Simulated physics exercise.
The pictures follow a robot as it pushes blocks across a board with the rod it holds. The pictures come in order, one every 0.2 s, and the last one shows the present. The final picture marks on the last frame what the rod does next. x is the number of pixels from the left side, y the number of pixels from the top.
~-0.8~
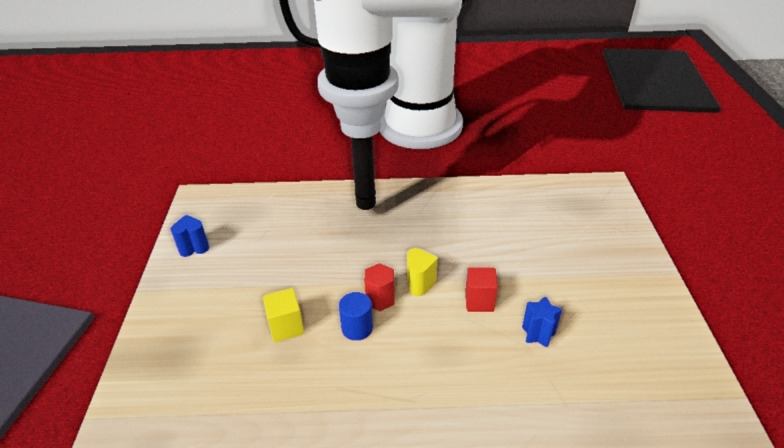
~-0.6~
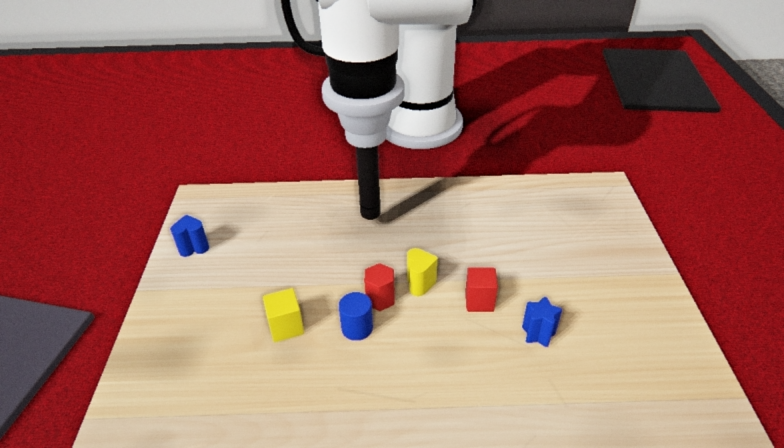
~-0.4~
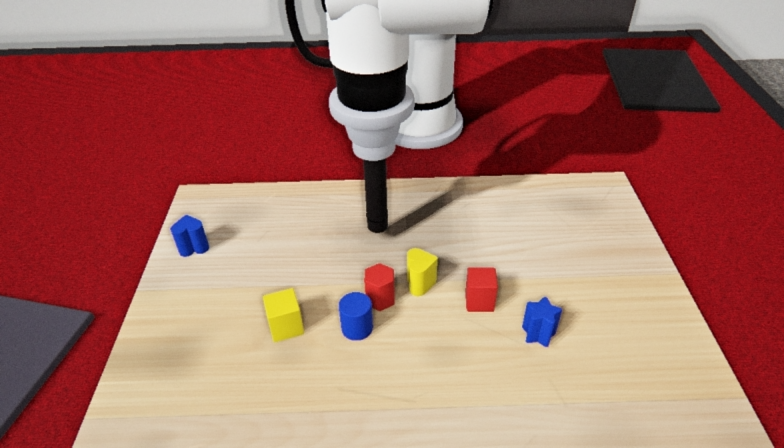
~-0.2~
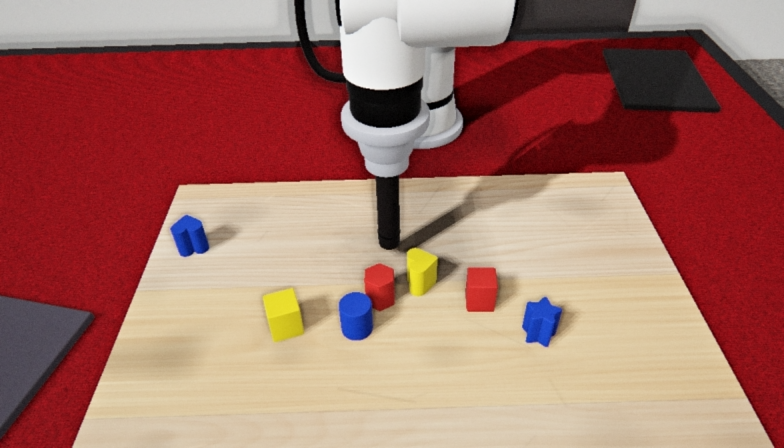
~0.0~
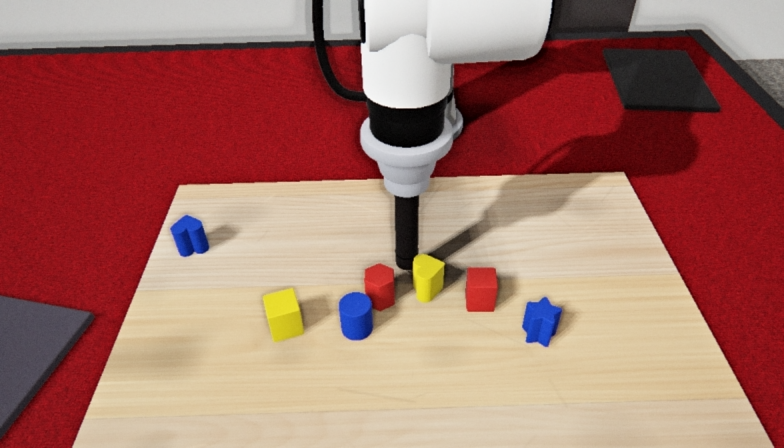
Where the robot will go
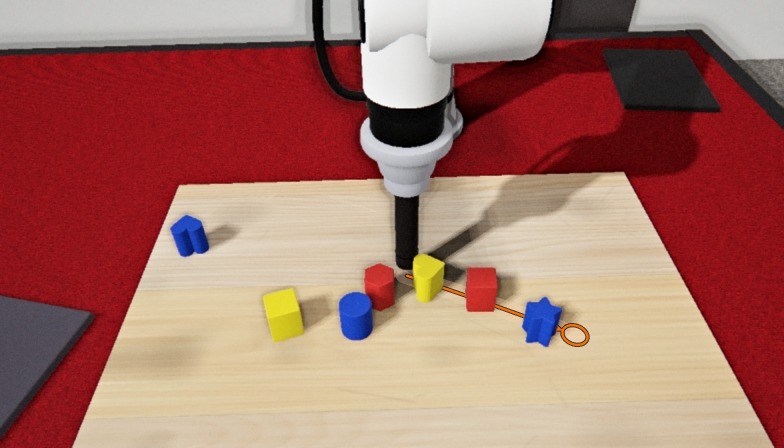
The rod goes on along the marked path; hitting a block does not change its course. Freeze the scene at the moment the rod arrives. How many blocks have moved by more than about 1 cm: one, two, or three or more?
Three or more.
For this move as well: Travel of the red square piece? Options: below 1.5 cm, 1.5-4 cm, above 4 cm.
The answer will be the long band, over 4 cm.
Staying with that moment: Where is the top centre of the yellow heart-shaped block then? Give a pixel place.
It should be at (463, 289) by then.
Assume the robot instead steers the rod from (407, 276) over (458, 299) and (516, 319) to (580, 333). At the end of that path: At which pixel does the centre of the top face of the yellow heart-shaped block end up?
It comes to (471, 299).
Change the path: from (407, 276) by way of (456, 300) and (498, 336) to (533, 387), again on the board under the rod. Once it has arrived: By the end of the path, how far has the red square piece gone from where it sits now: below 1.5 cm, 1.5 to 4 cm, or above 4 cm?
My answer is that it shifts 1.5 to 4 cm.
The drawn path runs from (407, 276) directly to (575, 335).
The first path, step by step. One third of the way, rod at (462, 282); yellow heart-shaped block at (459, 288), turned 95° clockwise; red square piece at (492, 280).
Two thirds of the way, rod at (518, 301); yellow heart-shaped block at (463, 289); red square piece at (547, 297), turned 25° clockwise; blue star at (559, 321), turned 20° clockwise.
At the end, rod at (579, 323); red hexagon not moved; yellow heart-shaped block at (463, 289), turned 120° clockwise; red square piece at (611, 318), turned 20° clockwise; blue star at (570, 329), turned 45° clockwise.
